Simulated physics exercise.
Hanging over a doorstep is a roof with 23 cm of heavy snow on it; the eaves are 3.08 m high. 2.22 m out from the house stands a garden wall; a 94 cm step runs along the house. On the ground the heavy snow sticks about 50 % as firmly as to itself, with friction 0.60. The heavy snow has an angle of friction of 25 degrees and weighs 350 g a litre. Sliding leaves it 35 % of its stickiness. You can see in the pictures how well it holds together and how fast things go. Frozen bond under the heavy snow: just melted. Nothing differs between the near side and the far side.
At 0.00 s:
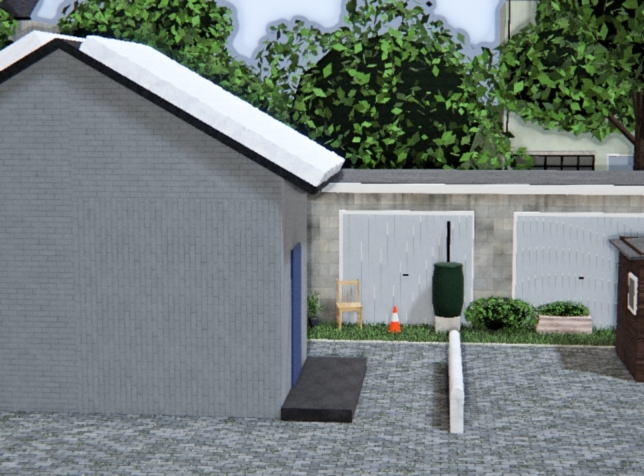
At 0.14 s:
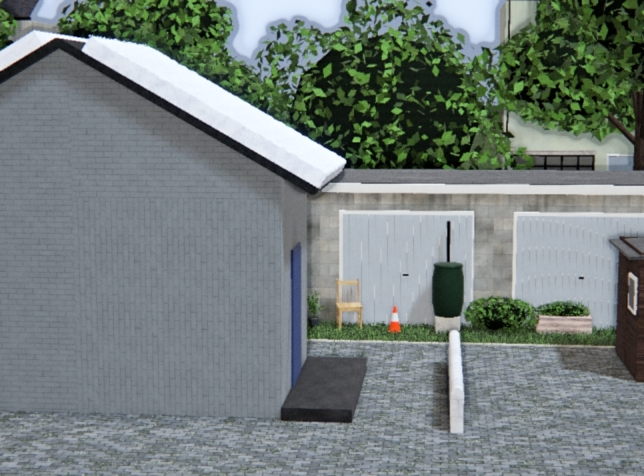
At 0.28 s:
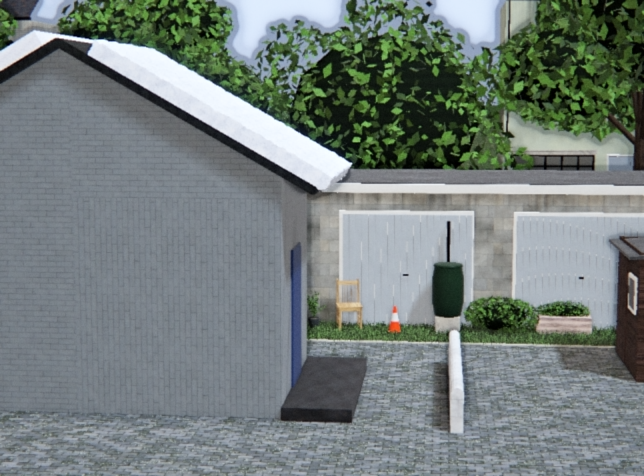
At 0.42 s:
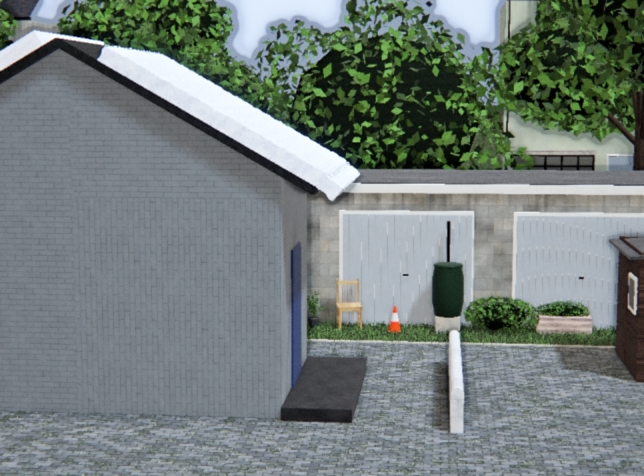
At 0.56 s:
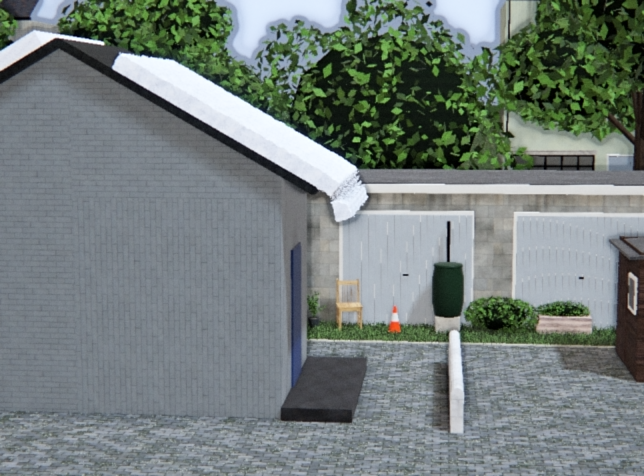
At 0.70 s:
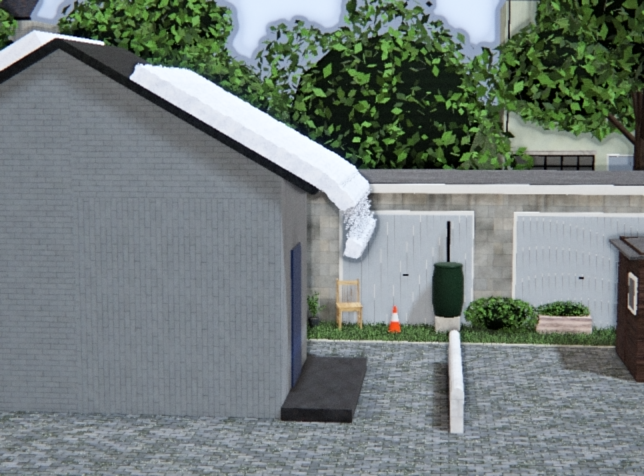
A thick slab of snow slides right down the roof and cracks over the eaves.
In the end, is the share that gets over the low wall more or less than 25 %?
The result lands north of 25 per cent.
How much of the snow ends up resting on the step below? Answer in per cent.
Roughly 0 percent, I reckon.
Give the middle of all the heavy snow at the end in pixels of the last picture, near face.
(494, 418) or thereabouts.
By 1.12 s, 64 % is still on the roof and 0 % is past the low wall.
By 1.61 s, 7 % is still on the roof and 0 % is past the low wall.
By 2.11 s, none is still on the roof and 45 % is past the low wall.
By 2.60 s, none is still on the roof and 45 % is past the low wall.
By 3.20 s, at the end, none is still on the roof and 45 % is past the low wall.
